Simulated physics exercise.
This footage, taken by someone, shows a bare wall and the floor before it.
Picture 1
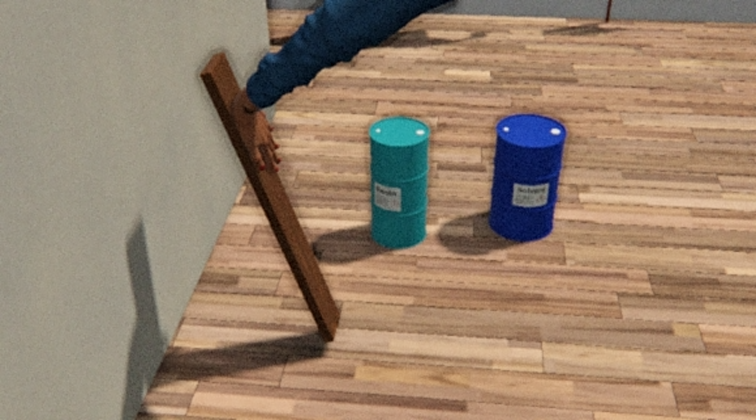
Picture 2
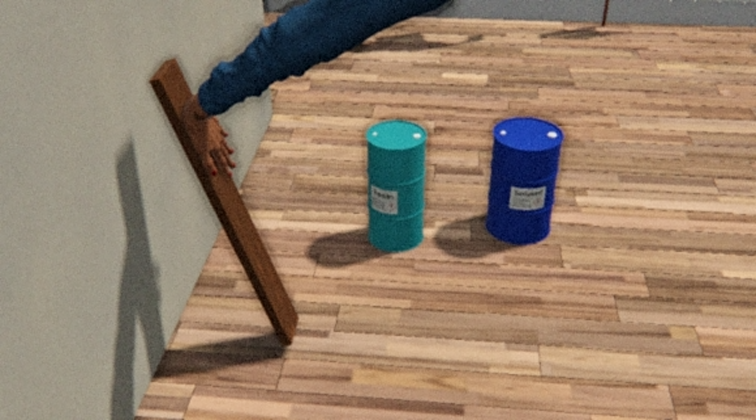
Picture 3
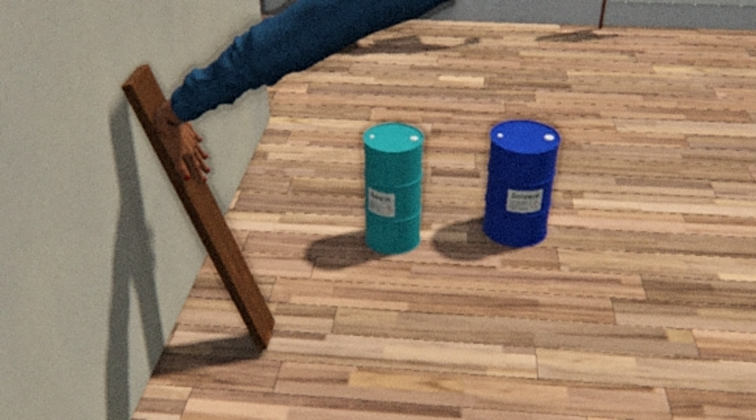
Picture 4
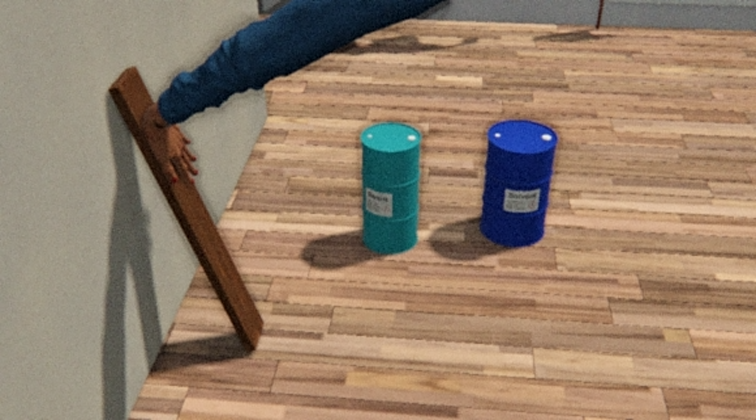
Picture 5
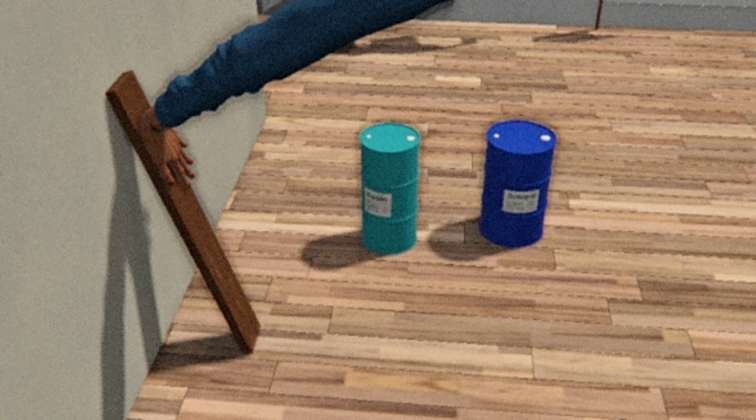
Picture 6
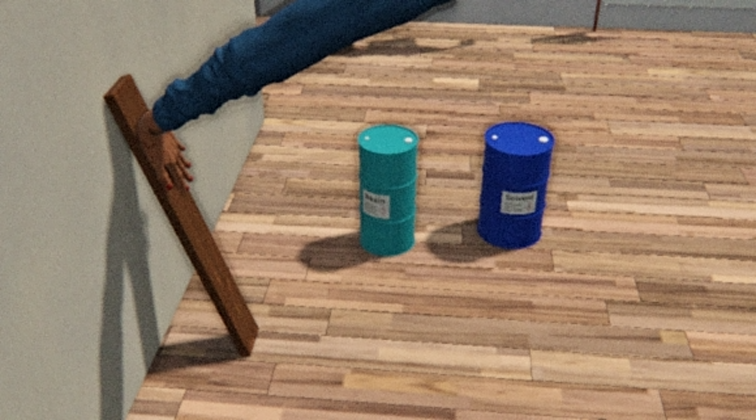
The clip opens on a hand at the end of a blue sleeve holding a brown plank upright at a slant near a bare wall, with a turquoise canister and a blue drum standing on the wooden floor. The hand moves the plank left until it leans on the wall, and stays on it.
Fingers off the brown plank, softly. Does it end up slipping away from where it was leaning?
I expect it to stay steady.
Then, 0.20 s past the last view, nothing moves.
Then, 0.70 s past the last view, brown plank resting near (191, 227).
Finally, all 3 still in place. Final places as the last picture's camera would see them, brown plank near (191, 227). The plank stays up.
